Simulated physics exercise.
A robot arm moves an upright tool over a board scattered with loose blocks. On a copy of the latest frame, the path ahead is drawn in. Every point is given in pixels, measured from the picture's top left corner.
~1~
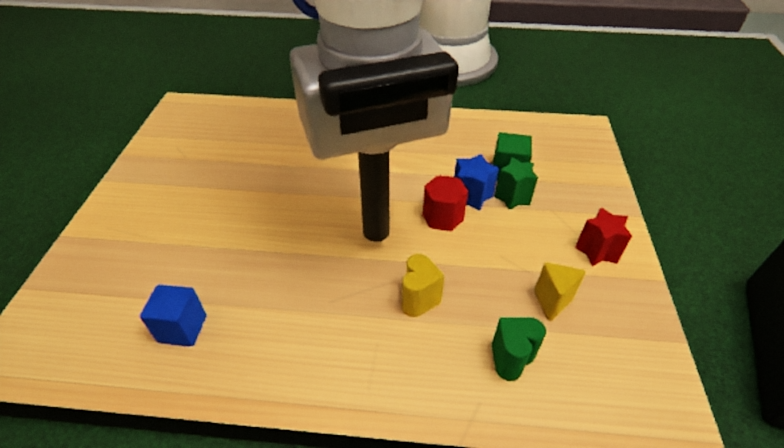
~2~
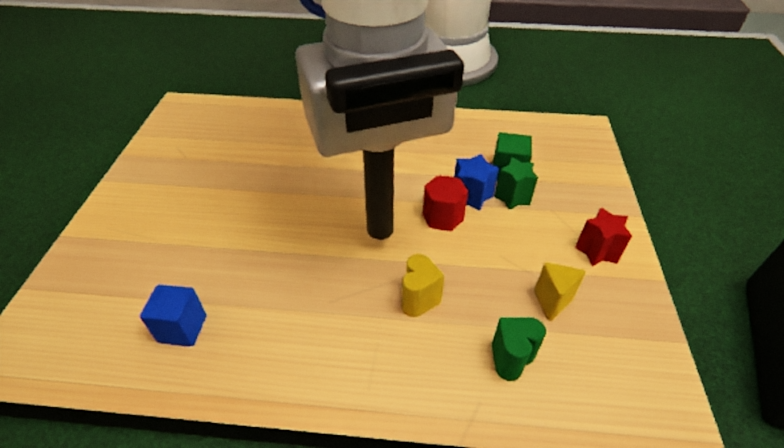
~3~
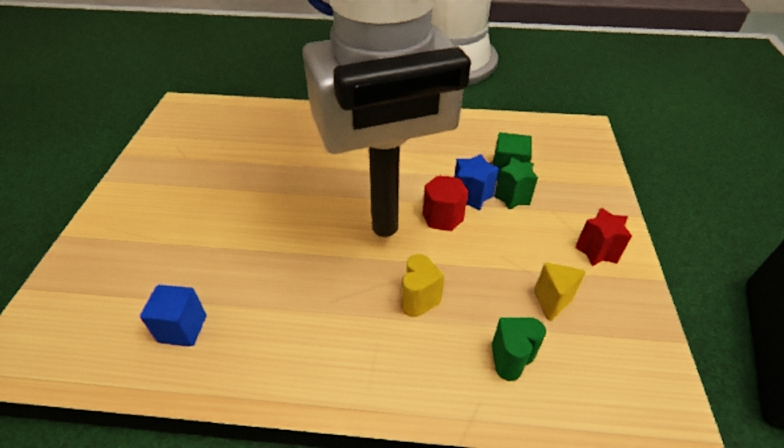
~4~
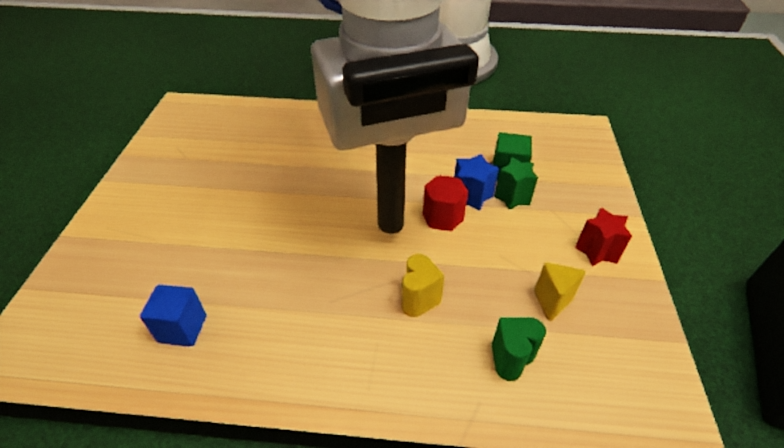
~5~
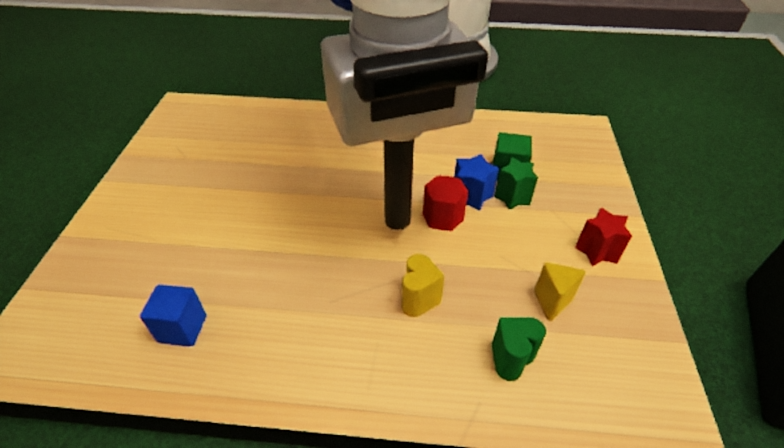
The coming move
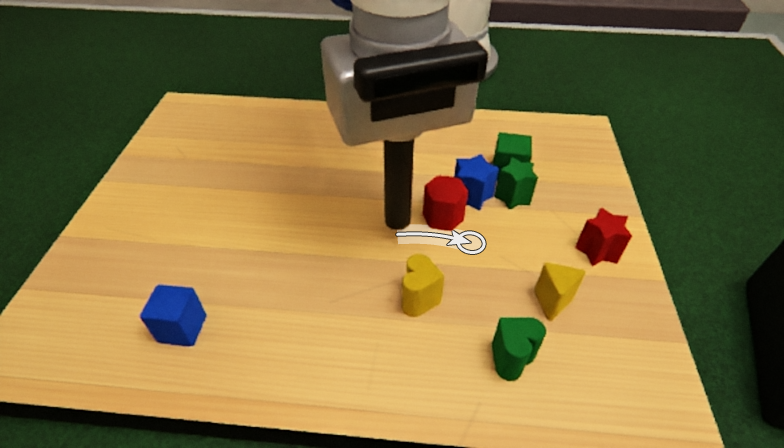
On a wooden board set on a green surface, colourful blocks of various shapes sit scattered and motionless while a robot arm holding an upright black tool shifts slightly to the right, closer to the red six-sided block.
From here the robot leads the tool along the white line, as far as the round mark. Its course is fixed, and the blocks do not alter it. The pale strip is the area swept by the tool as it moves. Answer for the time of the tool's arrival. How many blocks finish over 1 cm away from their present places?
It will shift just one block.
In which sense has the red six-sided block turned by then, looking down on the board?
It spins against the clock.
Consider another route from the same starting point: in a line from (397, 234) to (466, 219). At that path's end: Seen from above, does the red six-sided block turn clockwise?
Short answer: No.
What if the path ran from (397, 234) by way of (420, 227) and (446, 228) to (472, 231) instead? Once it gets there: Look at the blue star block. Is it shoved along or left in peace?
In the end it has been moved.
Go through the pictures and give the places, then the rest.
Tool tip (376, 232); block tops, yellow heart-shaped block (421, 272); red six-sided block (446, 188); blue star block (476, 167), in the first frame.
Tool (380, 230); blocks unchanged, in the second frame.
Tool (385, 228); blocks unchanged, in the third frame.
Tool (391, 224); blocks unchanged, in the fourth frame.
Tool (398, 221); yellow heart-shaped block (421, 272); red six-sided block (446, 188); blue star block (476, 167), in the fifth frame.
Path on the board, from (397, 234) by way of (434, 235) to (471, 242).
What follows on the original path. Halfway along, tool (436, 221); red six-sided block (454, 186), turned 20° anticlockwise; blue star block (477, 165).
At the end, tool (473, 229); yellow heart-shaped block in place; red six-sided block (461, 187), turned 50° anticlockwise; blue star block (477, 165).
